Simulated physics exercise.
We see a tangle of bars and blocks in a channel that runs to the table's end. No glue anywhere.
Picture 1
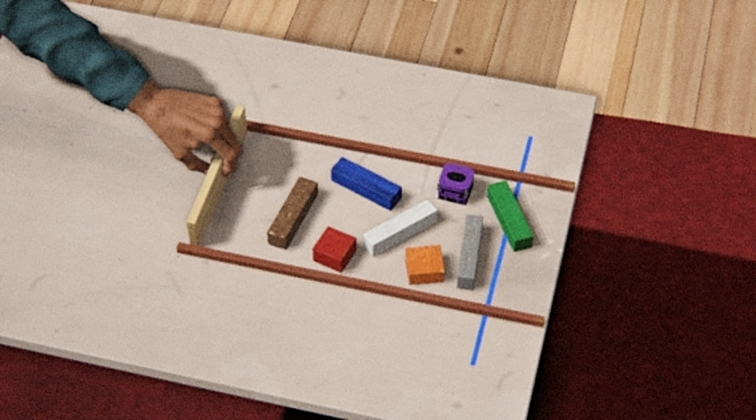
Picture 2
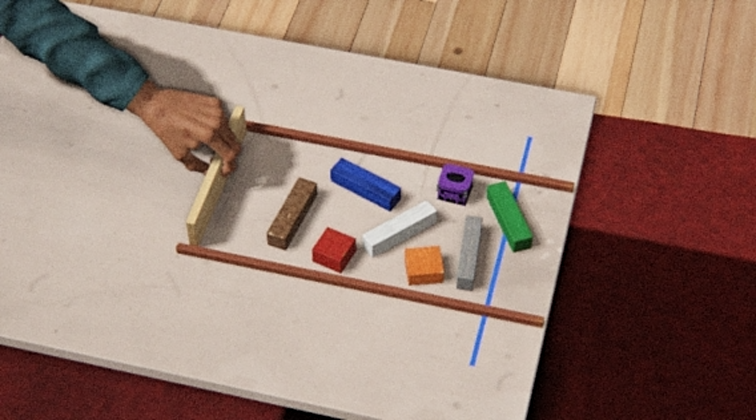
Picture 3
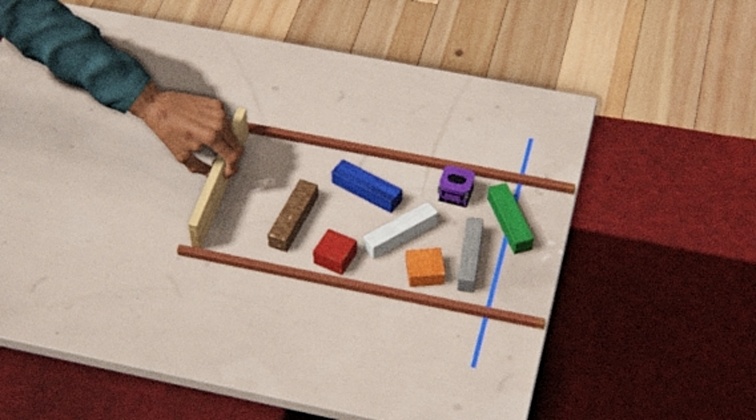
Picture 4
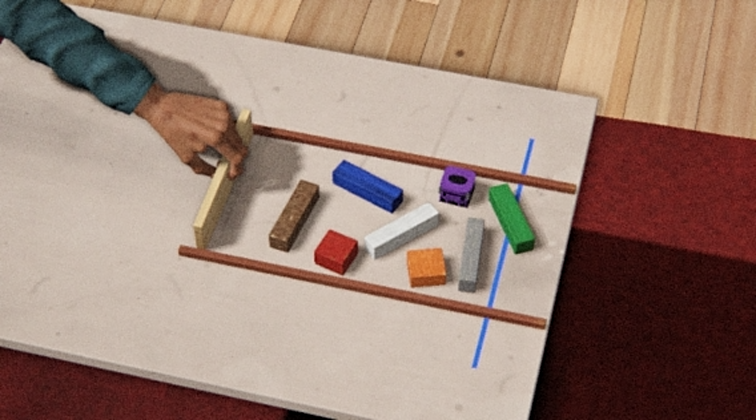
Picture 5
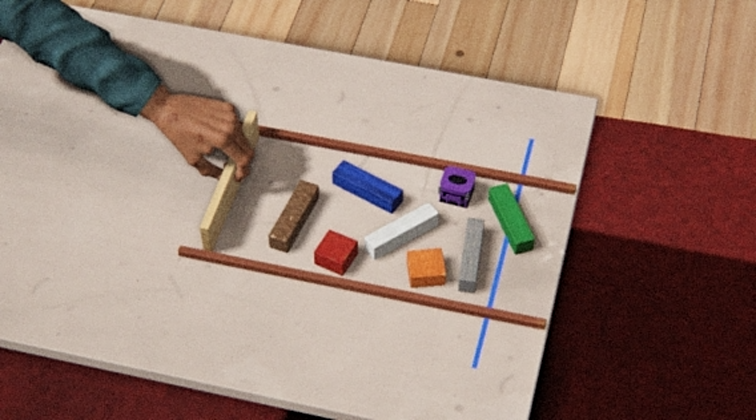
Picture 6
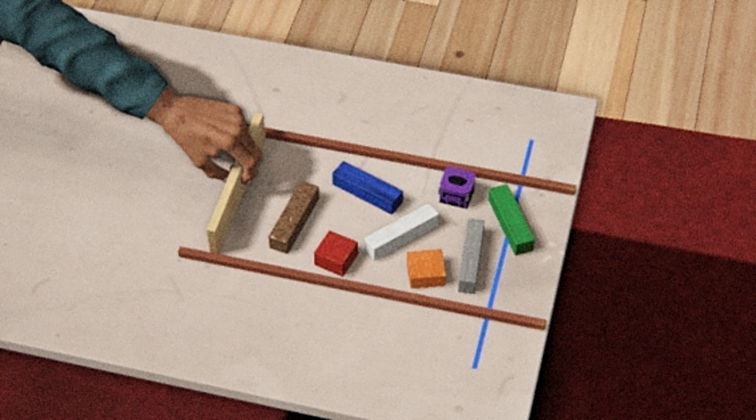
A hand slides an upright pale board slightly to the right between two brown rails, closing some of the gap to the brown bar, while the coloured bars, blocks and purple case ahead stay practically still around the blue tape.
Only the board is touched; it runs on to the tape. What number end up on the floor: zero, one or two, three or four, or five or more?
As it turns out, the number that fall off is three or four.
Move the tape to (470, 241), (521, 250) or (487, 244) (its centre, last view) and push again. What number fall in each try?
In that order 1, 4 and 1.
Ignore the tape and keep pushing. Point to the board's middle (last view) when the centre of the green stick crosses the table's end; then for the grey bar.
For the green stick at (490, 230), for the grey bar at (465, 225).
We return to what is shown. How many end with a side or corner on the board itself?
In contact: 3.
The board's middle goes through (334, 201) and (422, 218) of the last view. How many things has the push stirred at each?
First 4, then 8.
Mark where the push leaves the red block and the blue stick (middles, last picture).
Near (530, 298) and (549, 226).
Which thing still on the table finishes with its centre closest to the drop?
The white bar ends nearest.
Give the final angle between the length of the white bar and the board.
About 50°.
Early on, none off yet; green stick at rest near (511, 219); grey bar at rest near (471, 256); purple case at rest near (457, 188).
A while later, none off yet; green stick travelled a little near (525, 217); grey bar travelled a little near (511, 270); purple case travelled a little near (467, 183).
Finally, the number that fall off is three or four; lost, orange block, grey bar and green stick.
